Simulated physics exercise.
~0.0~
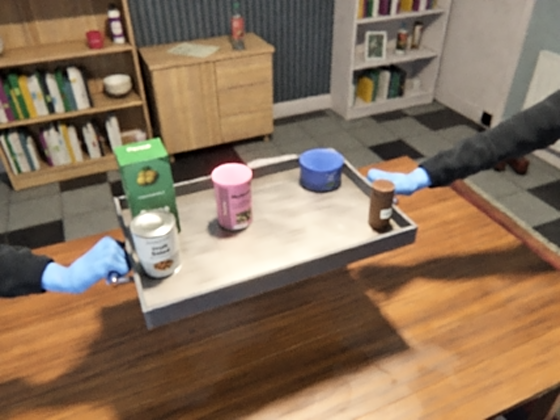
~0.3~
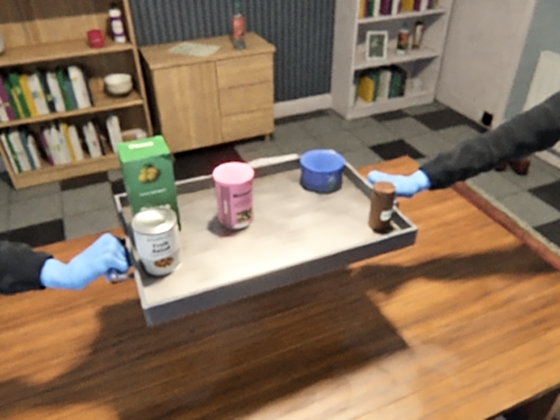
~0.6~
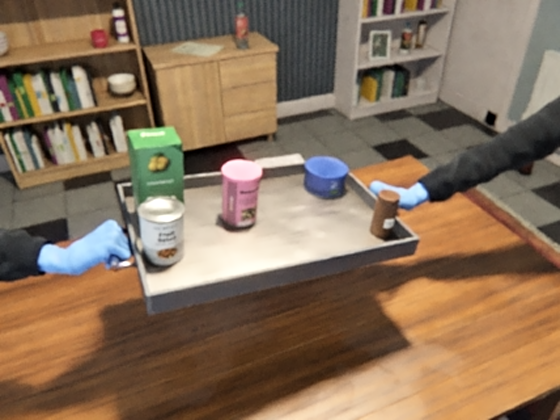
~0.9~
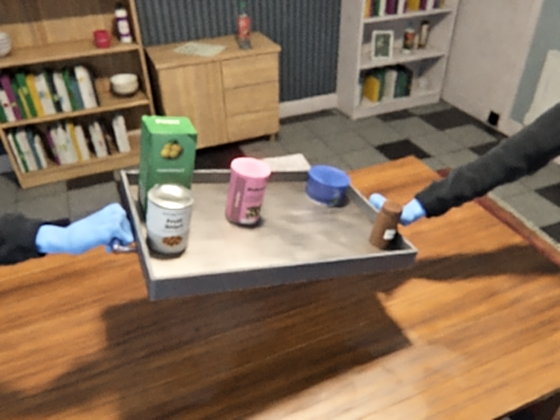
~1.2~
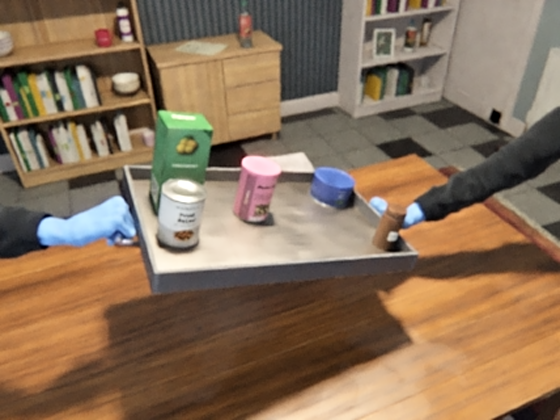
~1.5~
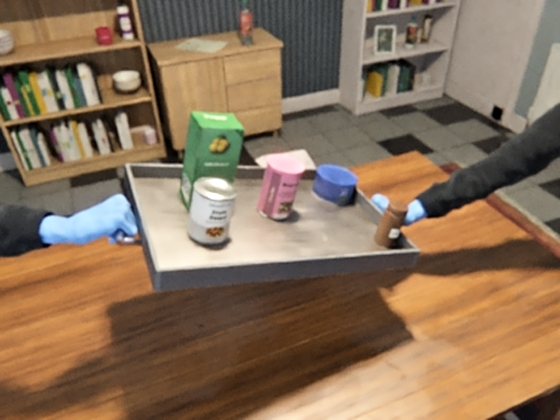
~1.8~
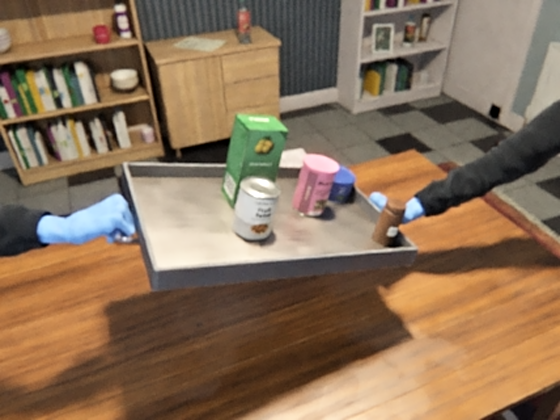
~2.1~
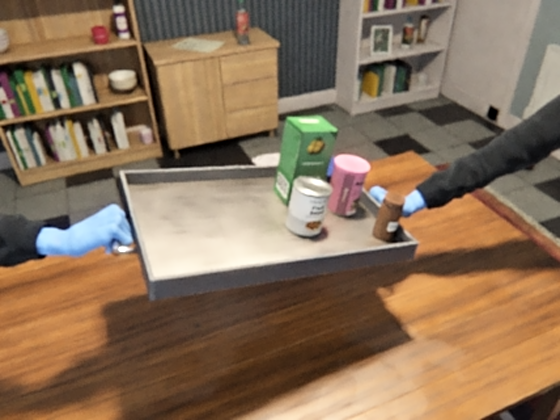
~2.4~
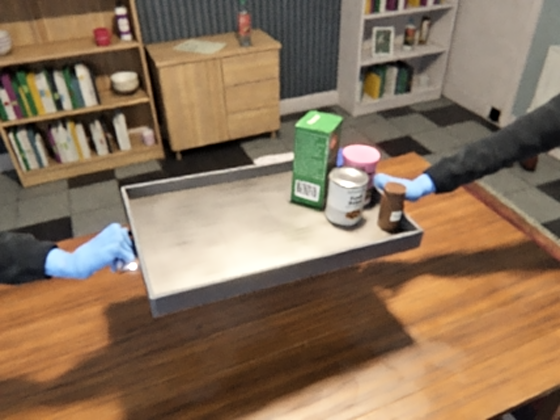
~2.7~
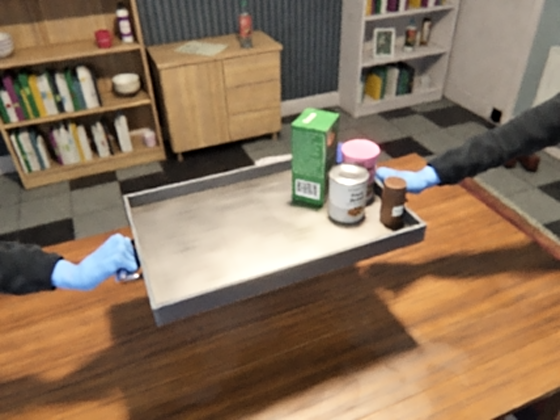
Green carton, white tin and pink tin sliding right as gloved hands tip a tray, then level it, items bunched but upright.
